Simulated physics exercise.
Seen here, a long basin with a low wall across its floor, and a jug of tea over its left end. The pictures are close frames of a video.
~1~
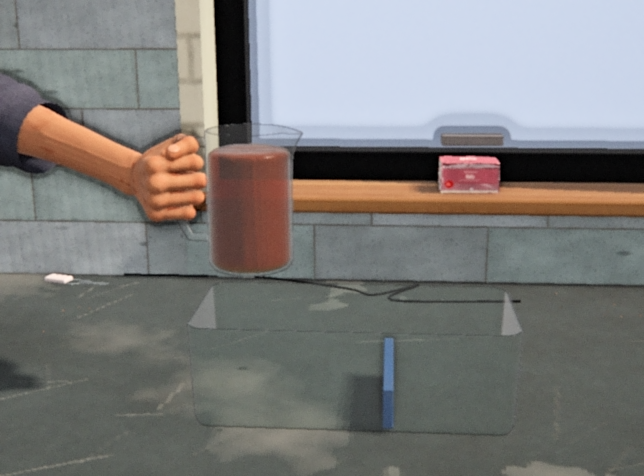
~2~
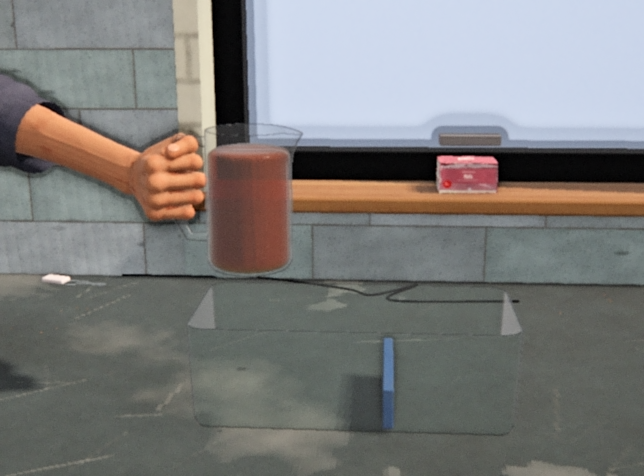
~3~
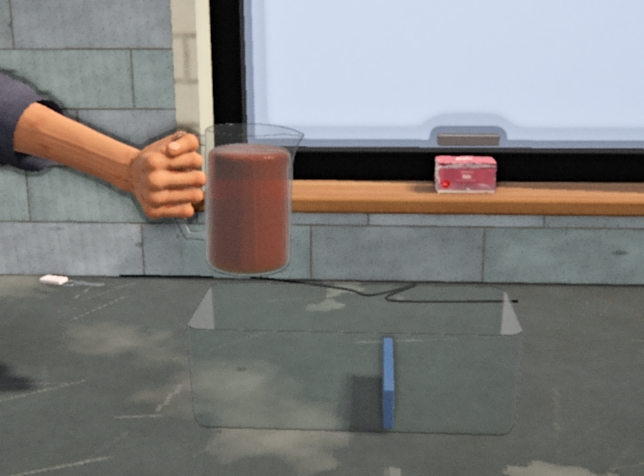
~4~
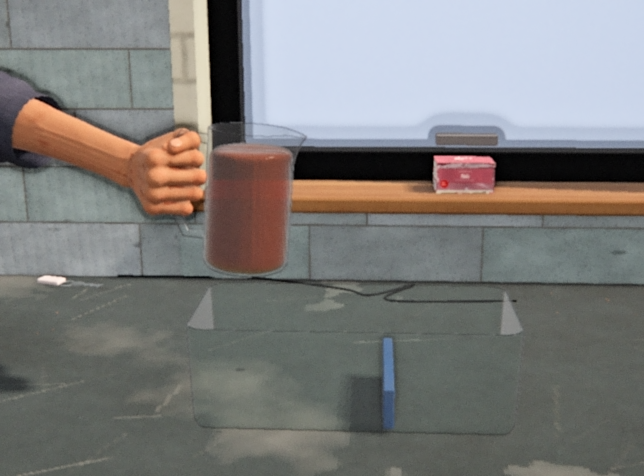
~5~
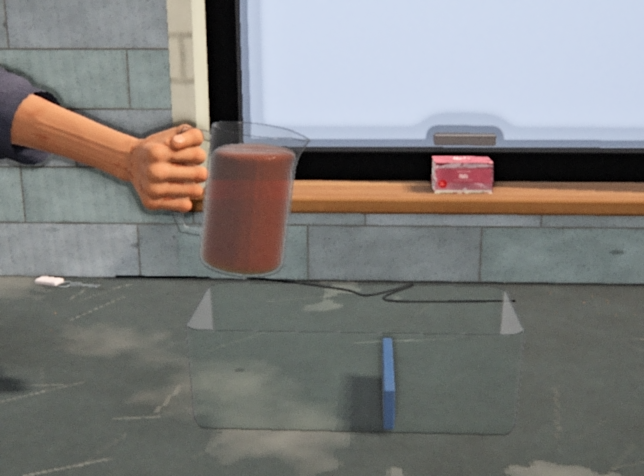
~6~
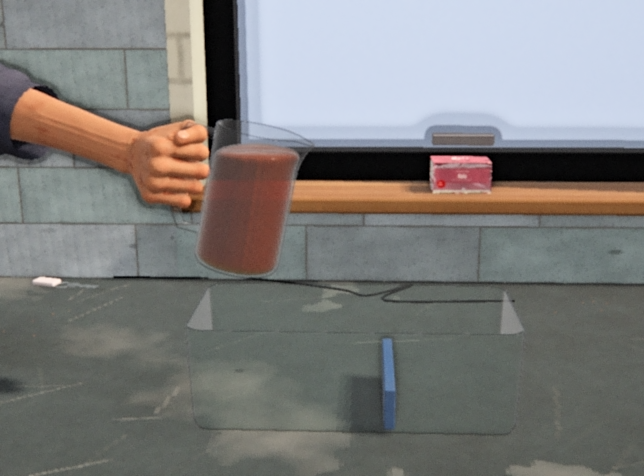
In a grey-brick room with a whiteboard, a hand held a clear jug of reddish-brown tea above the left side of a see-through basin, then slowly tilted it slightly to the right.
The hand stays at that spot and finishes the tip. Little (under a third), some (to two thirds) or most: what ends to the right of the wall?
It comes to between a third and two thirds.
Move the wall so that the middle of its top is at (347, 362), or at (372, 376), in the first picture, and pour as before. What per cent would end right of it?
About 95 and 80 per cent.
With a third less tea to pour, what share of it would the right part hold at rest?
Near 25 %.
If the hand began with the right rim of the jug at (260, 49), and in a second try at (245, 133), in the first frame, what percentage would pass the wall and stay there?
Near 10 % and 5 %.
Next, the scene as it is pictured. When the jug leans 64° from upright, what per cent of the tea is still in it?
It comes to 90 per cent or so.
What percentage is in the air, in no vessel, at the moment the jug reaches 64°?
Close to 10 per cent.
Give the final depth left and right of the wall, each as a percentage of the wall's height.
Near 30 on the left, 50 on the right.
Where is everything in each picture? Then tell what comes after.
Tilt 0°; pouring edge (302, 132); surface from (210, 150) to (291, 151); the long basin's rim runs from (200, 305) to (514, 312); the wall's top is at (389, 363), in the first frame.
Tilt 0°; pouring edge (302, 132); surface from (209, 150) to (290, 151), in the second frame.
Tilt 2°; pouring edge (304, 134); surface from (210, 149) to (291, 151), in the third frame.
Tilt 4°; pouring edge (307, 136); surface from (212, 149) to (294, 152), in the fourth frame.
Tilt 8°; pouring edge (310, 139); surface from (214, 151) to (297, 152), in the fifth frame.
Tilt 12°; pouring edge (314, 144); surface from (214, 158) to (301, 152), in the sixth frame.
A moment on, the tilt is 64° and 90 per cent is still to pour, 1 is left of the wall and 0 right of it.
Next, the tilt is 97° and 49 per cent is still to pour, 9 is left of the wall and 25 right of it.
Then the tilt is 104° and 9 per cent is still to pour, 35 is left of the wall and 51 right of it.
Later the tilt is 104° and 1 per cent is still to pour, 47 is left of the wall and 52 right of it.
At rest 48 per cent lies left of the wall, 52 right of it and 1 outside.
